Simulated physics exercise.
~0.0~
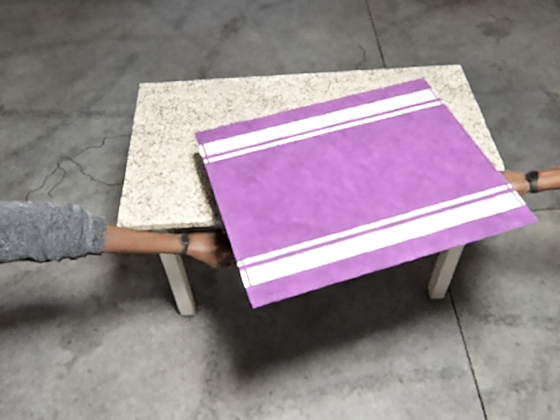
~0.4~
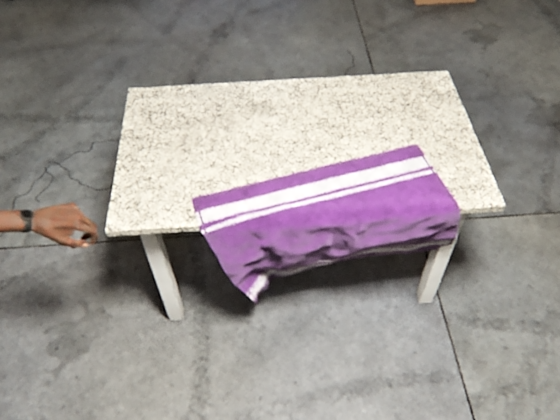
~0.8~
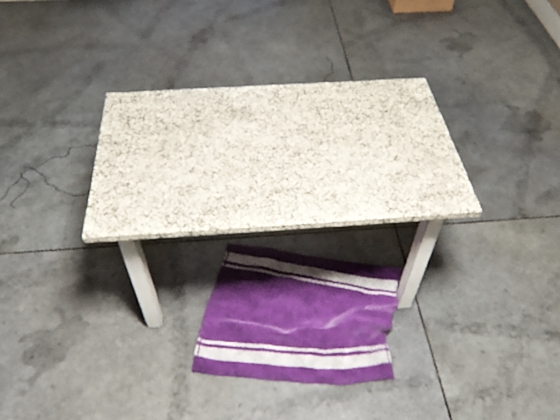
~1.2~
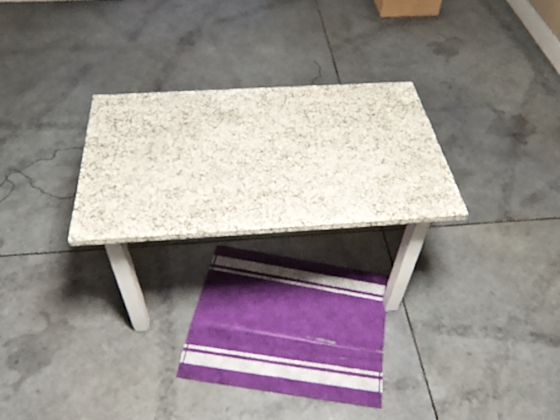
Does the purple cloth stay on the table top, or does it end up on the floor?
The purple cloth ends up on the floor. It slips over the near edge of the table and lies flat below it.
